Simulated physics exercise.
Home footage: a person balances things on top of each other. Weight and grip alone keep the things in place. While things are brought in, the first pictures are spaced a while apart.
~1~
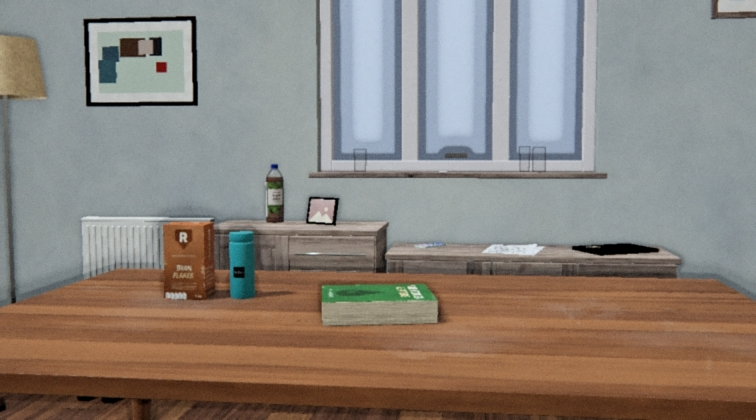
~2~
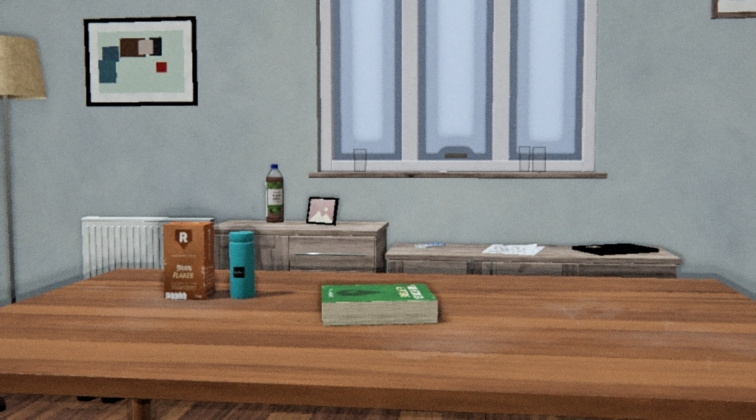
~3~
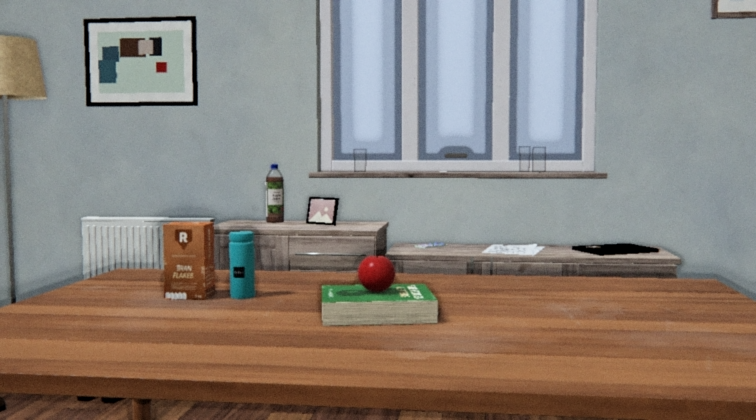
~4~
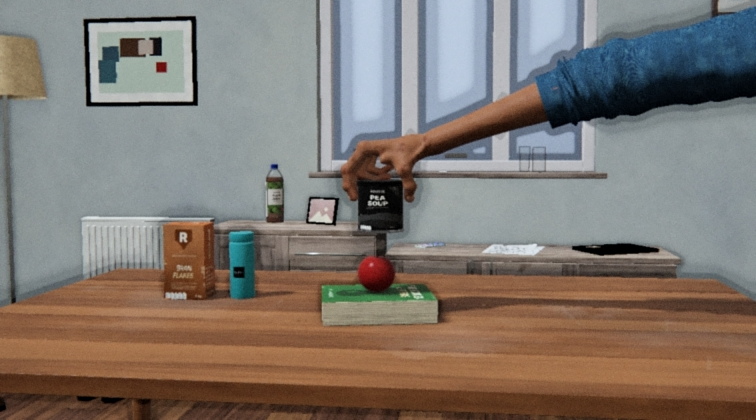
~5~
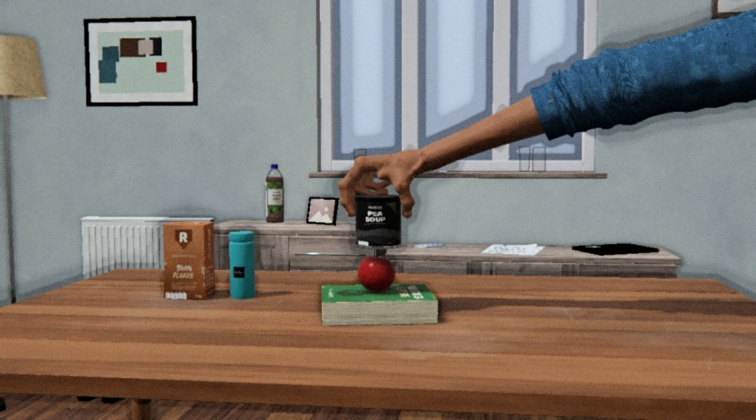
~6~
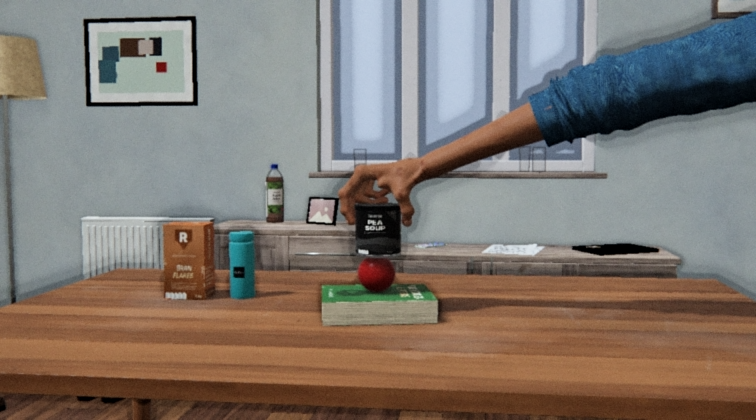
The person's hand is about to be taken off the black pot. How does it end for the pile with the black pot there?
The pile cannot bear the load.
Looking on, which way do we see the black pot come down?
Observed: The object is displaced in the rightward direction.
Then, 0.50 s later than the last frame, black pot tilted by 45° near (404, 236).
Then, 0.70 s later than the last frame, black pot now fallen.
Then, 0.80 s later than the last frame, things are still on the move.
When it is over, fallen, black pot; the other 4 as before. End places, in pixels of the last picture, black pot near (488, 293). The pile comes apart.
